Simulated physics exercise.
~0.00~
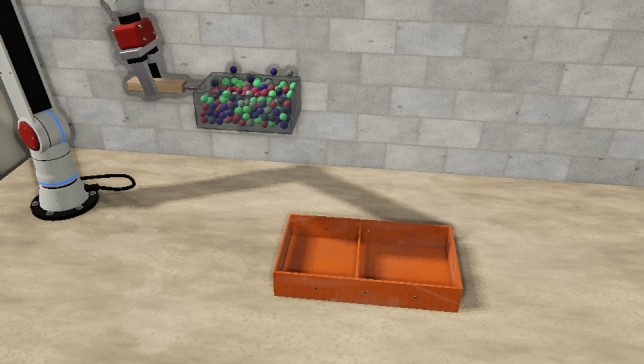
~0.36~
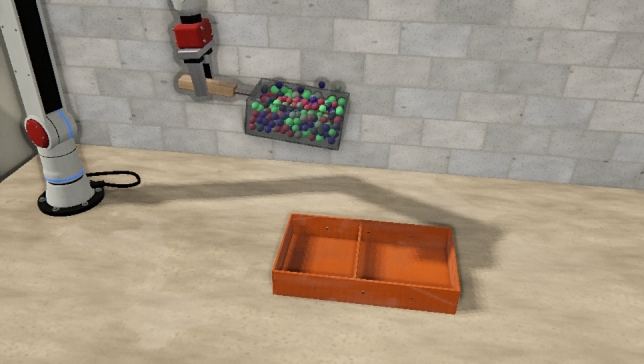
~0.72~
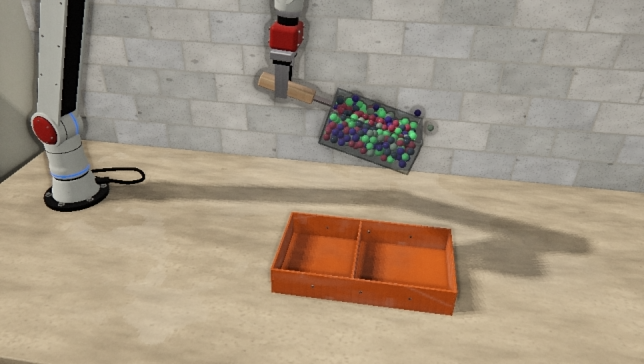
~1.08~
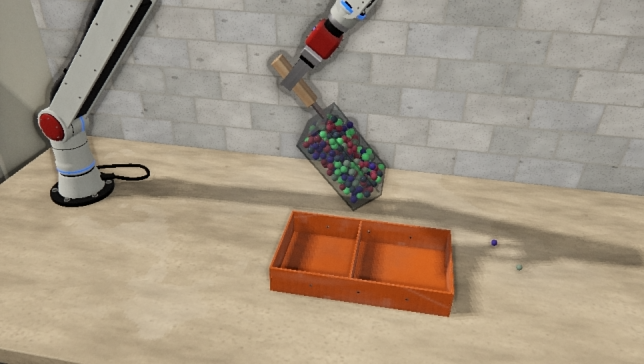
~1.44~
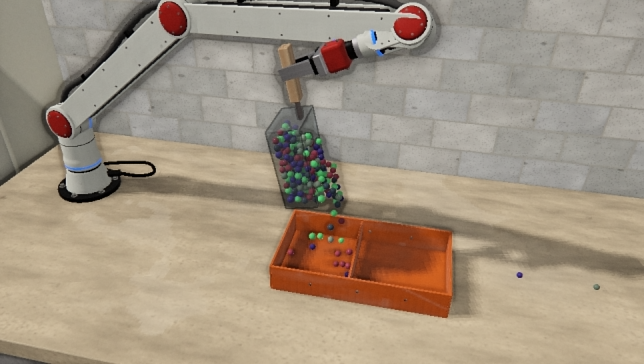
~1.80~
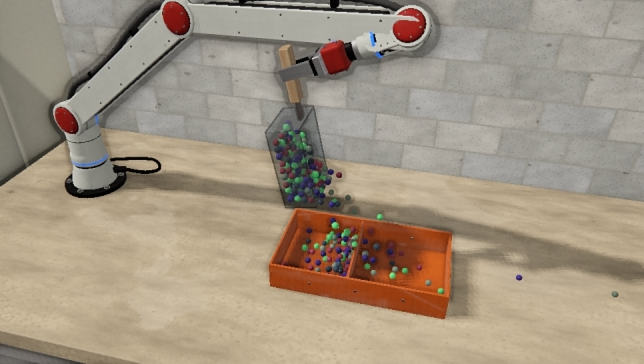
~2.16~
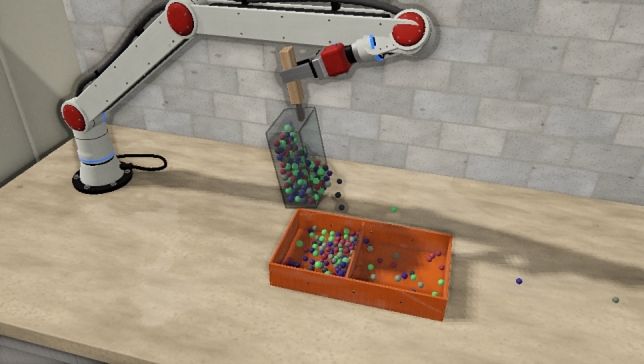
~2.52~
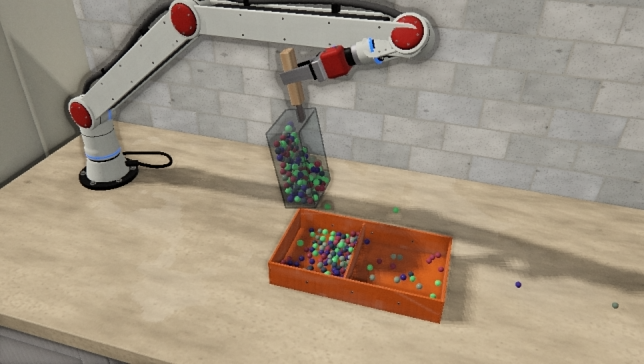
On a pale tabletop before a grey block wall, a robot arm carries a clear box of colourful round sweets rightward and tips it steeply over an orange divided crate, filling mostly the left part, with some in the right, a few on the table and many still in the box.
